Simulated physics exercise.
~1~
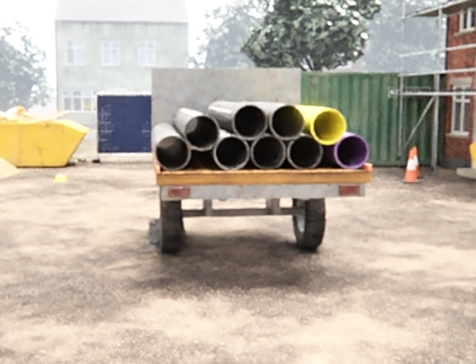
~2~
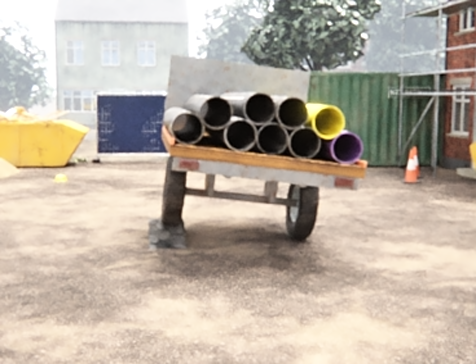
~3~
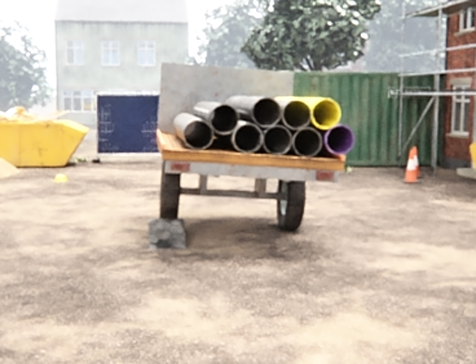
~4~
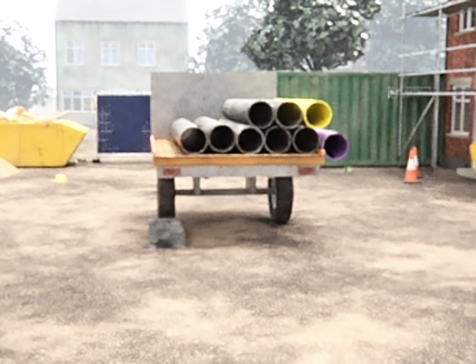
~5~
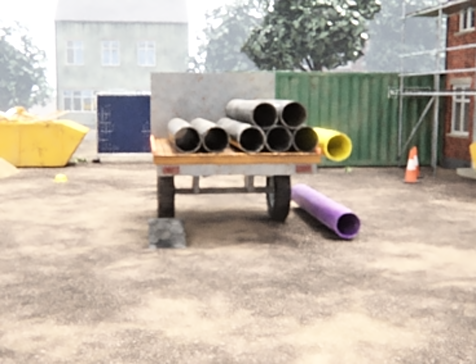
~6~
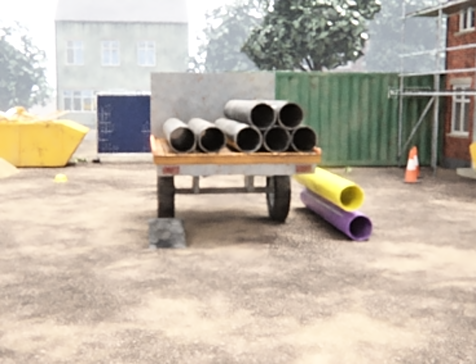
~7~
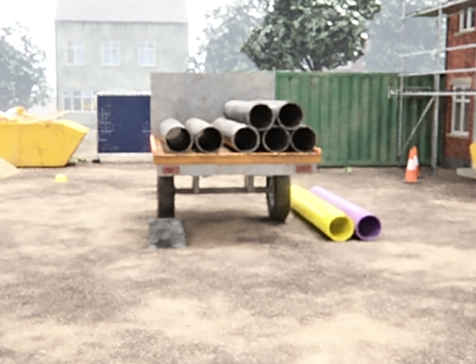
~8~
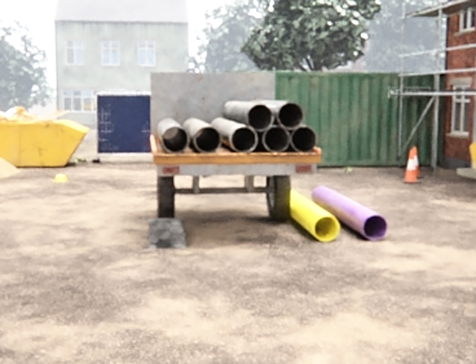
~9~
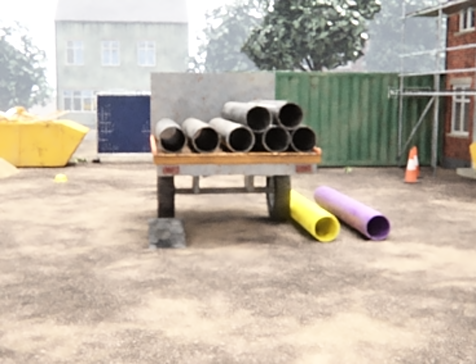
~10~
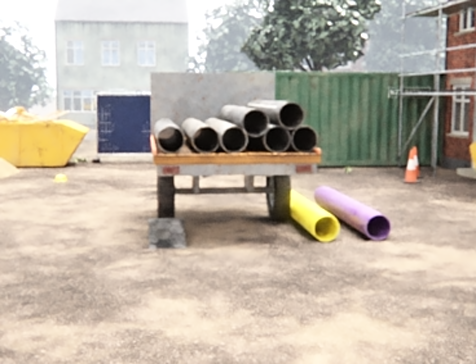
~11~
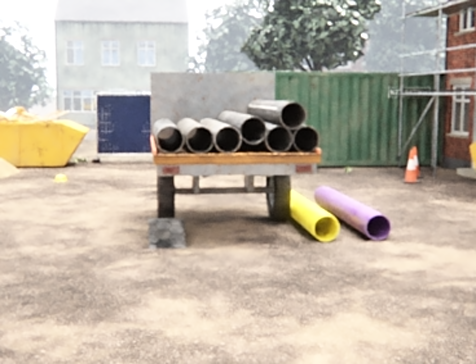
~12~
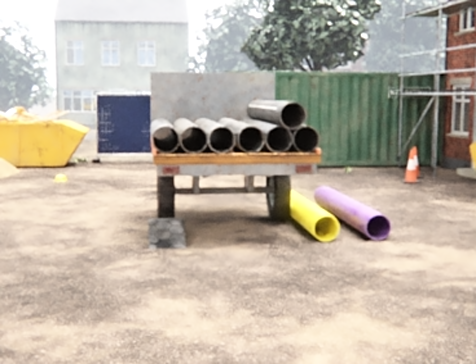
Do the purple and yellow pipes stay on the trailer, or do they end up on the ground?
Both end up on the ground to the right of the trailer, with the purple pipe dropping off the side first and the yellow one falling after it.
